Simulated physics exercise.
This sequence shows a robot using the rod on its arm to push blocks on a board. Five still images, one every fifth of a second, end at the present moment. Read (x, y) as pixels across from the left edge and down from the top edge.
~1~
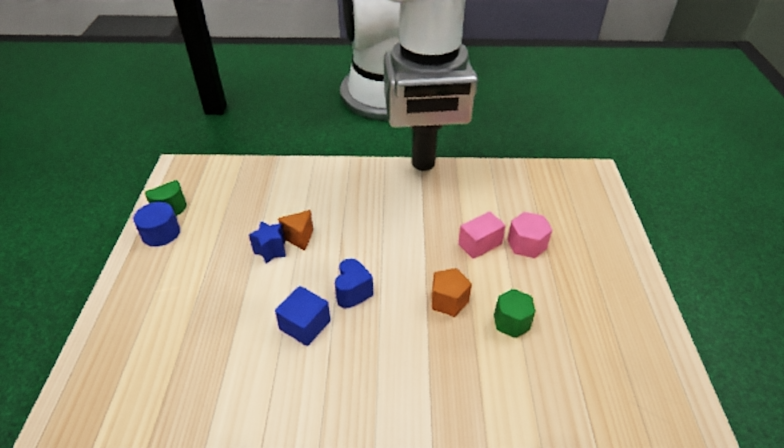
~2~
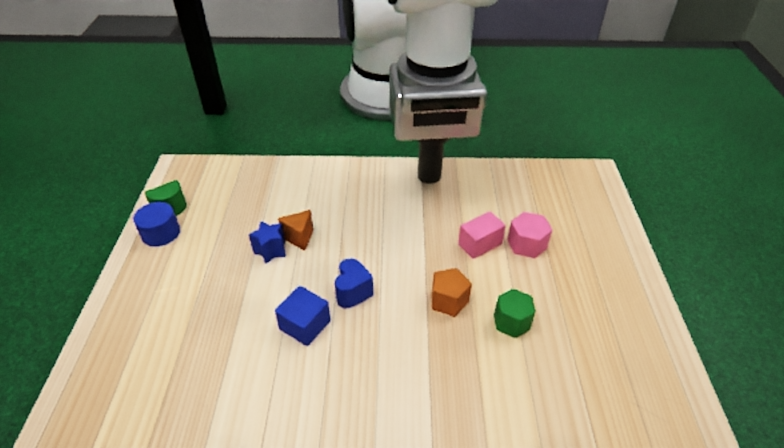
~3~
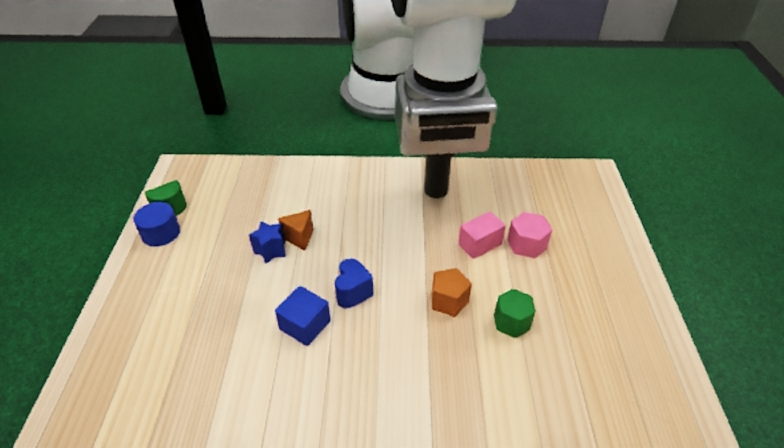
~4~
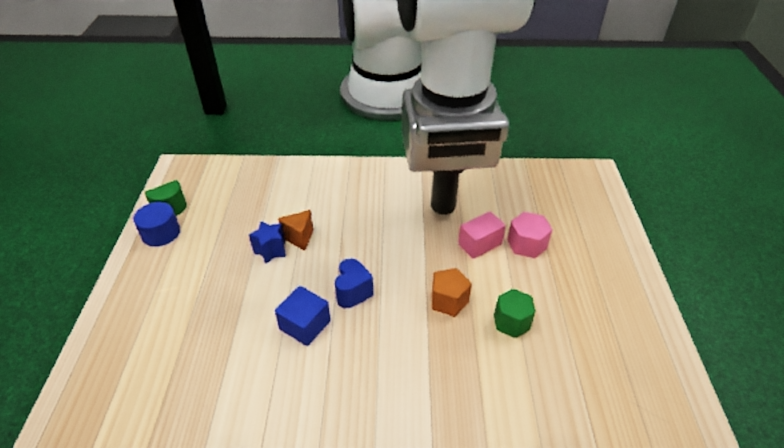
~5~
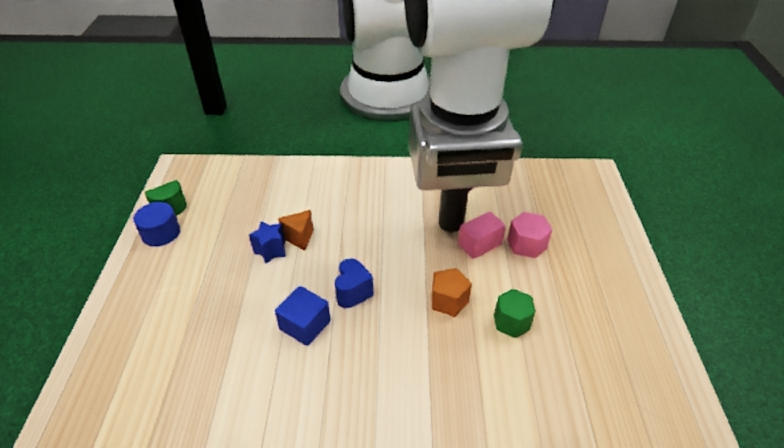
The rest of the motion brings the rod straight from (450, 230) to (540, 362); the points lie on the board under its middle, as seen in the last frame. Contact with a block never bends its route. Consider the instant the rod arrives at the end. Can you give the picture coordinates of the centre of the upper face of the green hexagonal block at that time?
It should be at about (547, 377).
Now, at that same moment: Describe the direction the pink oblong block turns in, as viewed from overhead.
Turns anticlockwise.
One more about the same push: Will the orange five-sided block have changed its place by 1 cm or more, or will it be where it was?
It keeps its position.
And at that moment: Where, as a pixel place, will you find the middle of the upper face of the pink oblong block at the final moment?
Pixel (501, 236).
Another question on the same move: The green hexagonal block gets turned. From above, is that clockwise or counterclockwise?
It ends up turned clockwise.
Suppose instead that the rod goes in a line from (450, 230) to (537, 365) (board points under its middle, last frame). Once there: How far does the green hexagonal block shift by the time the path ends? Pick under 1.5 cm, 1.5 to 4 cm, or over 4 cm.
Ends over 4 cm away.
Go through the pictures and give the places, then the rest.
Rod's lower end (423, 164); orange five-sided block (451, 282); pink oblong block (483, 225); green hexagonal block (517, 304), in the first frame.
Rod (429, 176); blocks still, in the second frame.
Rod (436, 191); blocks still, in the third frame.
Rod (443, 206); blocks still, in the fourth frame.
Rod (451, 223); orange five-sided block (451, 282); pink oblong block (483, 225); green hexagonal block (517, 304), in the fifth frame.
The first path, step by step. One third of the way, rod (479, 262); pink oblong block (501, 236), turned 75° anticlockwise.
Two thirds of the way, rod (510, 306); pink oblong block (501, 236), turned 80° anticlockwise; green hexagonal block (525, 321), turned 15° clockwise.
At the end, rod (542, 356); orange five-sided block still; pink oblong block (501, 236), turned 80° anticlockwise; green hexagonal block (547, 377), turned 50° clockwise.
